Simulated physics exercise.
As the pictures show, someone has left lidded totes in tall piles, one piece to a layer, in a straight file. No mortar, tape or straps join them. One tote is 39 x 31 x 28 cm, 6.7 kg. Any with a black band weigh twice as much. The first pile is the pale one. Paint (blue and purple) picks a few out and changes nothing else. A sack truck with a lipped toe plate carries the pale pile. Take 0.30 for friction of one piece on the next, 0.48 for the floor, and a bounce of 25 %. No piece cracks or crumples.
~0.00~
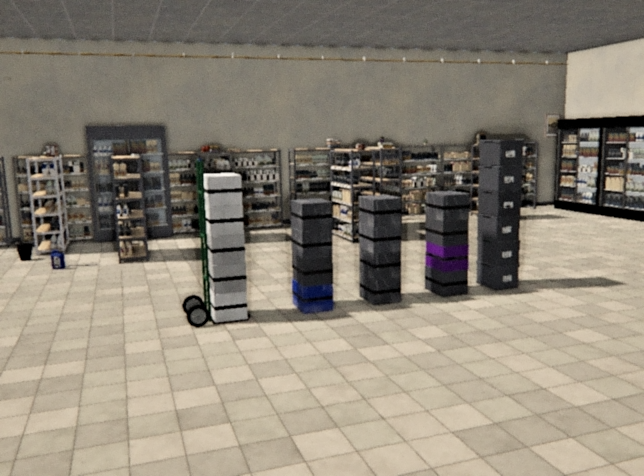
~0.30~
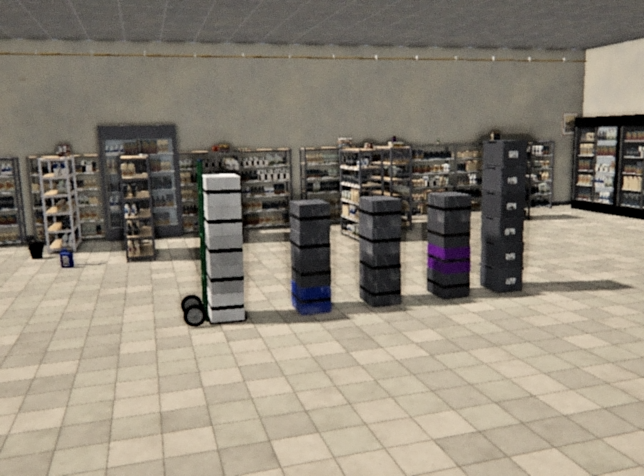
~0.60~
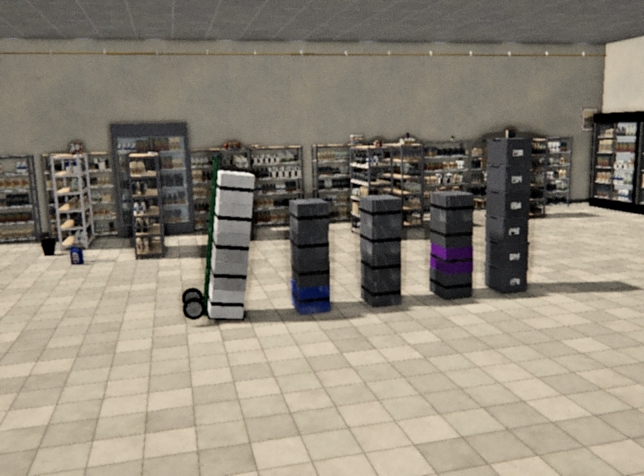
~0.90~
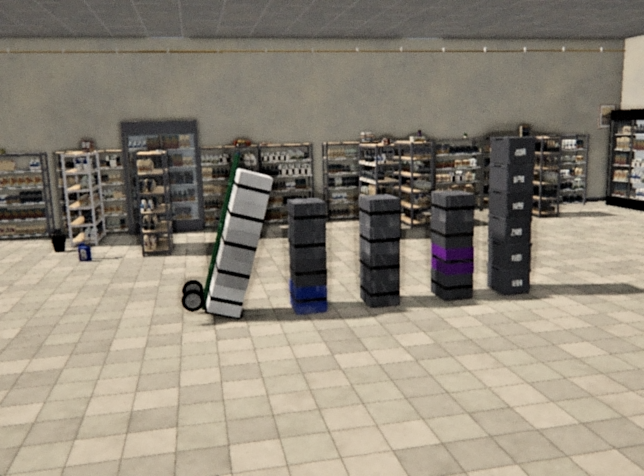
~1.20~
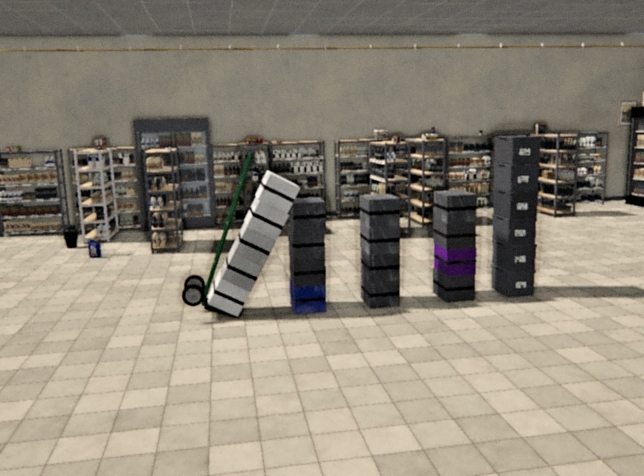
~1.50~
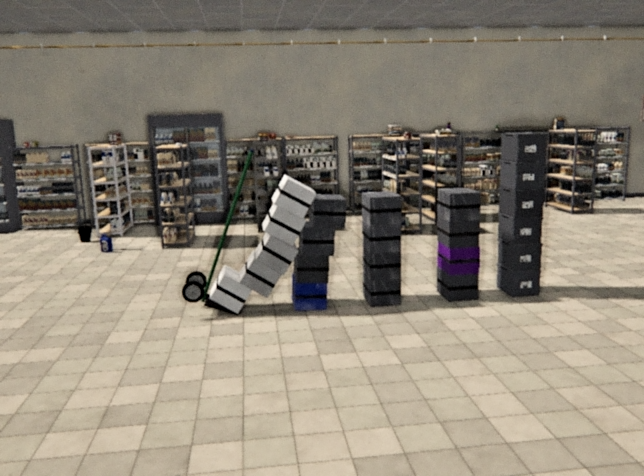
White stack of boxes on a green hand truck tilting right, separating and leaning against the nearest dark pile as camera circles.
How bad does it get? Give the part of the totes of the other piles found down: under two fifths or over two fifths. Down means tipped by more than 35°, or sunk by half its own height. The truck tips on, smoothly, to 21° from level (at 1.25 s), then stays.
It comes to over two fifths.
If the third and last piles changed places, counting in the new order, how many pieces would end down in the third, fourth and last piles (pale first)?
Then third 5, fourth 3, last 4.
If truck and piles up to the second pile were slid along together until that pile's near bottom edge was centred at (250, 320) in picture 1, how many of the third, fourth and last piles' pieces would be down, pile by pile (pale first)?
Then third 0, fourth 0, last 0.
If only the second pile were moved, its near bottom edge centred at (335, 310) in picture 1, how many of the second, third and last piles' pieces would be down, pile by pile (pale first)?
In that case second 2, third 3, last 6.
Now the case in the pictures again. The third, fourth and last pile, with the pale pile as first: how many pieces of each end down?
By pile: Third 3, fourth 3, last 5.
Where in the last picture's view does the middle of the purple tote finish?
Near (500, 278).
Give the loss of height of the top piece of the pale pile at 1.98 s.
Some 40 cm lower.
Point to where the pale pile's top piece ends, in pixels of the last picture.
Around (372, 256).
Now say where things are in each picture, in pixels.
In the first frame (each place is the centre of the face we see best; the camera moves round a little), truck frame (203, 194) 0° forward; purple tote (456, 258); blue tote (319, 299); the others all in place.
Truck frame (202, 194) 1° forward; purple tote (458, 260), in the second frame.
Truck frame (215, 189) 8° forward, top of the pale pile leaning 8°; purple tote (460, 261); the others all in place, in the third frame.
Truck frame (232, 186) 16° forward, top of the pale pile leaning 16°; purple tote (460, 261); the others all in place, in the fourth frame.
Truck frame (242, 185) 21° forward, top of the pale pile leaning 29°; blue tote (310, 300); the others all in place, in the fifth frame.
Truck frame (242, 183) 21° forward, top of the pale pile leaning 30°; blue tote (311, 297) tilted 3°; purple tote (465, 261); steepest lean 4°, the tote at (330, 214); 4 have shifted, in the sixth frame.
By 1.98 s, 5 of the pale pile down; none of the 18 other totes down, 7 disturbed; blue tote tilted 33°.
By 2.78 s, 5 of the pale pile down; 7 of the 18 other totes down; blue tote tilted 43°; purple tote tilted 14°.
By 3.84 s, 5 of the pale pile down; 15 of the 18 other totes down; purple tote tilted 67°, 21 cm lower; blue tote tilted 43°.
When it is over (5.4 s), 5 of the pale pile down; 15 of the 18 other totes down; purple tote on its side; blue tote tilted 43°. That is 83 per cent. In pixels of the last frame, middles, purple tote near (500, 278), blue tote near (321, 285).
